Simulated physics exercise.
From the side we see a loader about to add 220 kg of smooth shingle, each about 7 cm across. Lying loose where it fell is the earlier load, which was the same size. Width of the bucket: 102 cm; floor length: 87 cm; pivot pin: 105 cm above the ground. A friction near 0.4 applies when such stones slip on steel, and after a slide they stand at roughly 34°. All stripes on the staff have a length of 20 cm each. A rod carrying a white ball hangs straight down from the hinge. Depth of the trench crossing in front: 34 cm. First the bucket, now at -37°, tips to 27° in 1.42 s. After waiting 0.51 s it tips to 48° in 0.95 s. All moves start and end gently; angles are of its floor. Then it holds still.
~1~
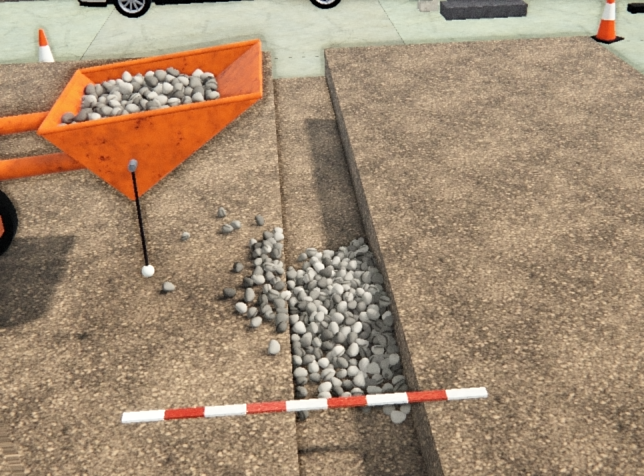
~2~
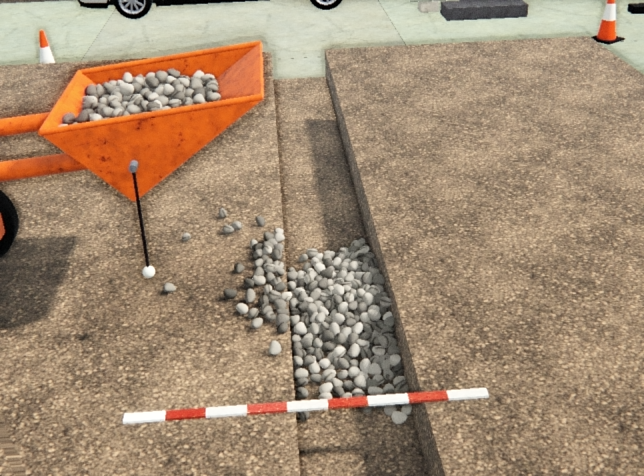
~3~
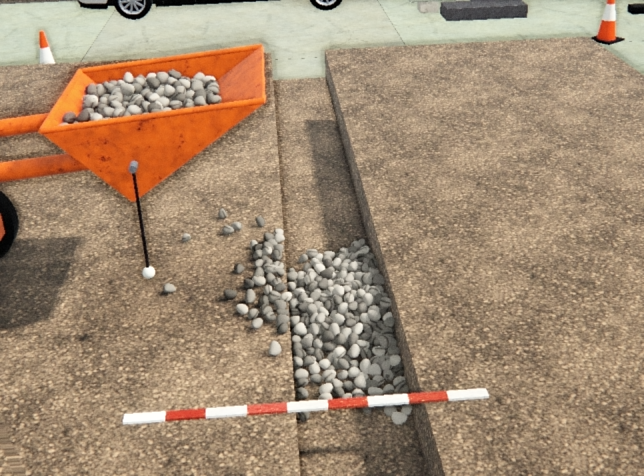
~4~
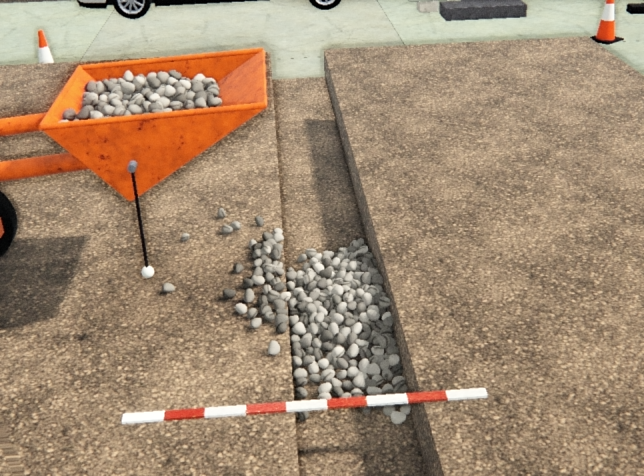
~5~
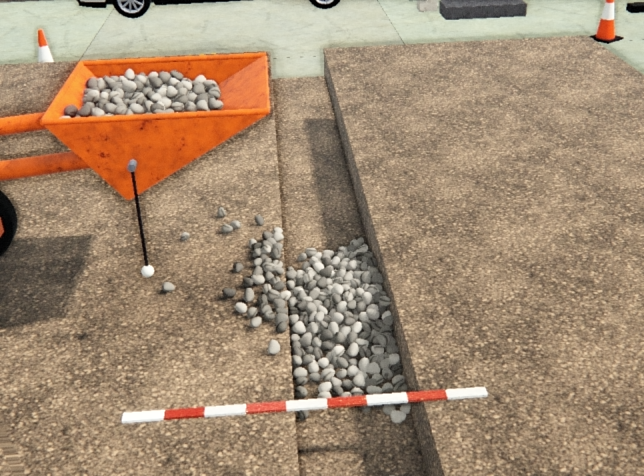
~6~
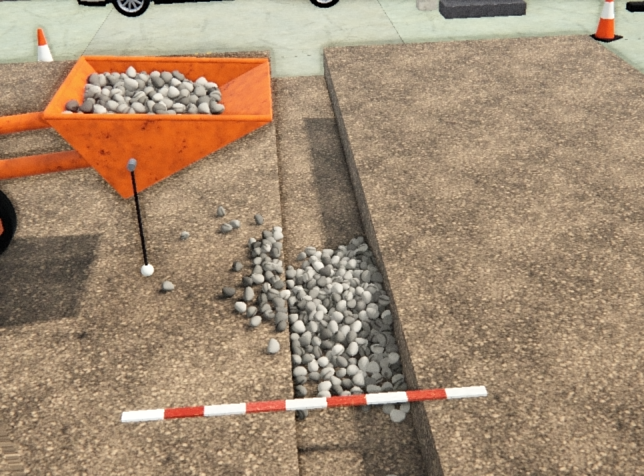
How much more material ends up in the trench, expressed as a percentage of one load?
About 100 per cent of a load.
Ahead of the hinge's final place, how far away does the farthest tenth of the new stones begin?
Distance ahead of it: About 130 cm.
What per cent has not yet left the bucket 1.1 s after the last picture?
Close to 80 in a hundred.
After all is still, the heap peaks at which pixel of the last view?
Around (268, 273).
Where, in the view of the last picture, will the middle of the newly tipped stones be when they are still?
Roughly pixel (335, 293) in the last view.
Then, 0.7 s after the last picture the floor is at 17°; in per cent of one load, 100 in the bucket, 10 short of the trench, 90 in the trench; the foremost stones are at (381, 303).
Then, 1.1 s after the last picture the floor is at 27°; in per cent of one load, 80 in the bucket, 21 short of the trench, 100 in the trench; the foremost stones are at (385, 315).
Then, 3.0 s after the last picture the floor is at 48°; in per cent of one load, 0 in the bucket, 10 short of the trench, 189 in the trench; the foremost stones are at (388, 287).
Then, 5.4 s after the last picture the floor is at 48°; in per cent of one load, 0 in the bucket, 10 short of the trench, 189 in the trench; the foremost stones are at (388, 287). Net gain in the trench, 100.
